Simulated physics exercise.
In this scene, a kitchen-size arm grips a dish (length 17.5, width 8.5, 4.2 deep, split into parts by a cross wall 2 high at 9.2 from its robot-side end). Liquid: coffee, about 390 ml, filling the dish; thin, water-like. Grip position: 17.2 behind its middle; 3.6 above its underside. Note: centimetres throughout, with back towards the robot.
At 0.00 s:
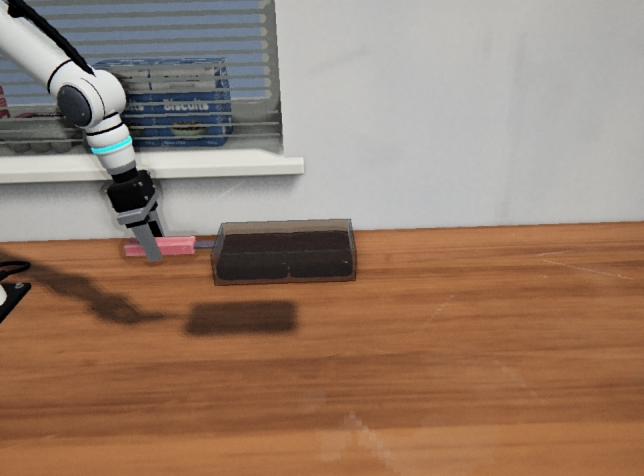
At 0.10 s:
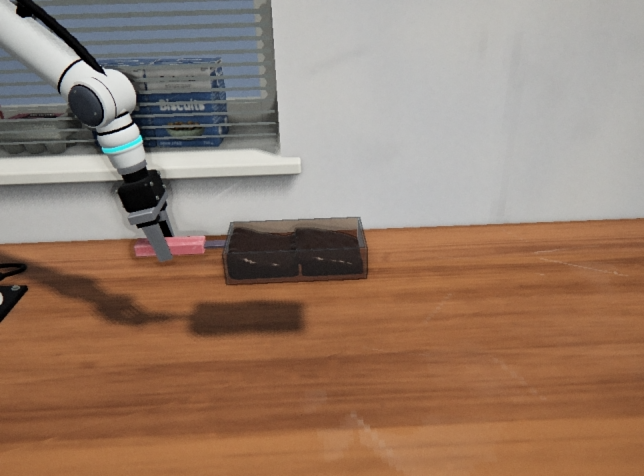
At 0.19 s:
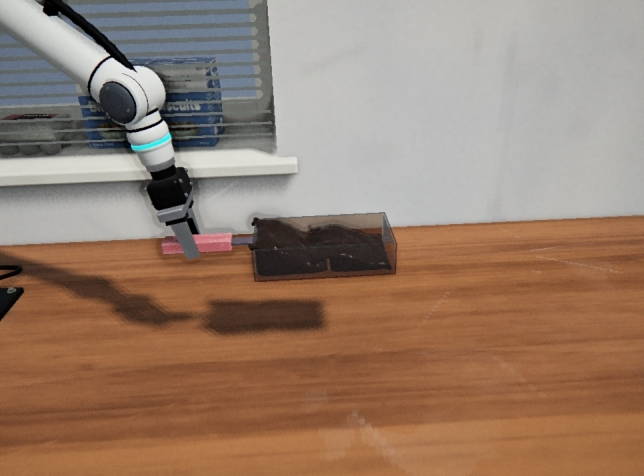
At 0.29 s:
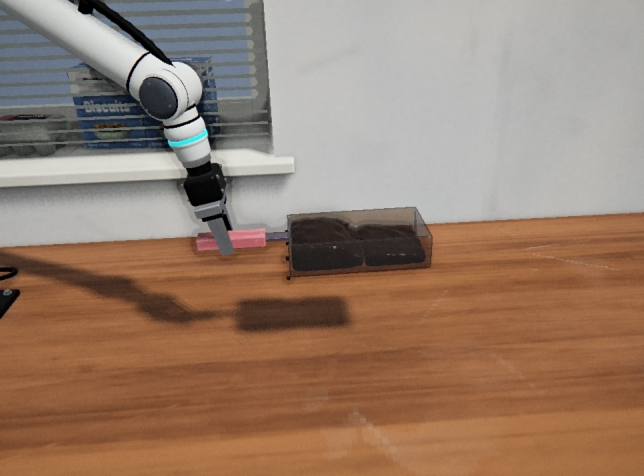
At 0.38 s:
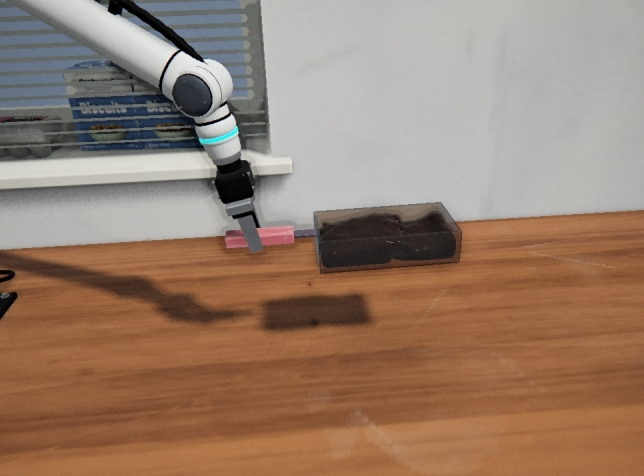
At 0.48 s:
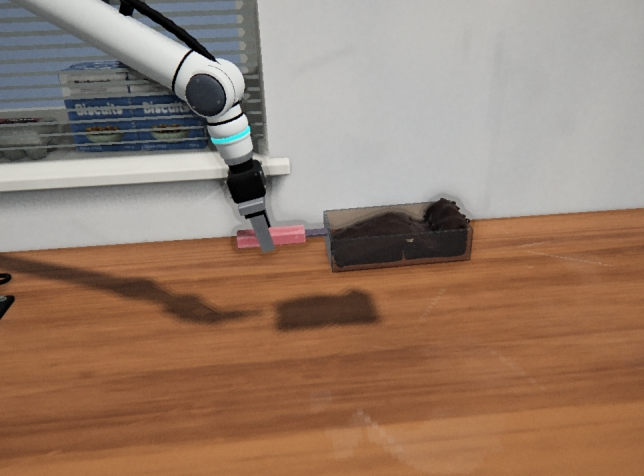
A white robot arm gripping a pink handle moved a clear, divided container of dark coffee rightward above a wooden table, and the coffee sloshed, heaping up at the right end by the last moment.
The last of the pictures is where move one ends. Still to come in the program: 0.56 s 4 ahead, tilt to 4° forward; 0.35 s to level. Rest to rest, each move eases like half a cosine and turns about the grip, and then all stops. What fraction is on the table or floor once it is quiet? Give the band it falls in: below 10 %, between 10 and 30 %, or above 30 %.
The share falls below 10 %.
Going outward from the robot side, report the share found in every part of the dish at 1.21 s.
About 40 percent on the robot side and 60 percent on the far side.
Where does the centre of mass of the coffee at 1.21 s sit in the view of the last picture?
My best guess is about (430, 241).
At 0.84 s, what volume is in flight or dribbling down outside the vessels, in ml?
Roughly 0 ml at that moment.
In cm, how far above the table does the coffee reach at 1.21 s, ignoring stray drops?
The top of the liquid sits at around 19 centimetres above the table.
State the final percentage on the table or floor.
It works out at about 2 per cent.
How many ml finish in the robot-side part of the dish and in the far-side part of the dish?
It ends up near 200 ml and 180 ml respectively.
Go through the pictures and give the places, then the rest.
In the first picture, the dish floor at (287, 263), level; upper third of the coffee around (292, 248), from x 215 to 350, top at y 235; 205 ml in the robot-side part, 185 ml in the far-side part.
In the second picture, the dish floor at (297, 262), level; upper third of the coffee around (279, 246), from x 230 to 365, top at y 230; 215 ml in the robot-side part, 175 ml in the far-side part.
In the third picture, the dish floor at (323, 258), level; upper third of the coffee around (282, 240), from x 250 to 390, top at y 220; 245 ml in the robot-side part, 140 ml in the far-side part.
In the fourth picture, the dish floor at (356, 253), level; upper third of the coffee around (322, 237), from x 280 to 425, top at y 220; 260 ml in the robot-side part, 130 ml in the far-side part.
In the fifth picture, the dish floor at (383, 248), level; upper third of the coffee around (379, 231), from x 310 to 455, top at y 215; 225 ml in the robot-side part, 160 ml in the far-side part.
In the sixth picture, the dish floor at (394, 247), level; upper third of the coffee around (435, 224), from x 330 to 470, top at y 200; 210 ml in the far-side part, 180 ml in the robot-side part.
After 0.84 s, tilted 3° forward, liquid up to 20 above the table; 205 ml in the robot-side part, 175 ml in the far-side part, 10 ml on the table or floor.
After 1.21 s, tilted 2° forward, liquid up to 19 above the table; 225 ml in the far-side part, 155 ml in the robot-side part, 10 ml on the table or floor.
After 1.59 s, level, liquid up to 20 above the table; 200 ml in the robot-side part, 180 ml in the far-side part, 10 ml on the table or floor.
After 2.39 s, level, liquid up to 20 above the table; 205 ml in the robot-side part, 175 ml in the far-side part, 10 ml on the table or floor.
In the end, 200 ml in the robot-side part, 180 ml in the far-side part, 10 ml on the table or floor. That is 2 % on the table or floor.
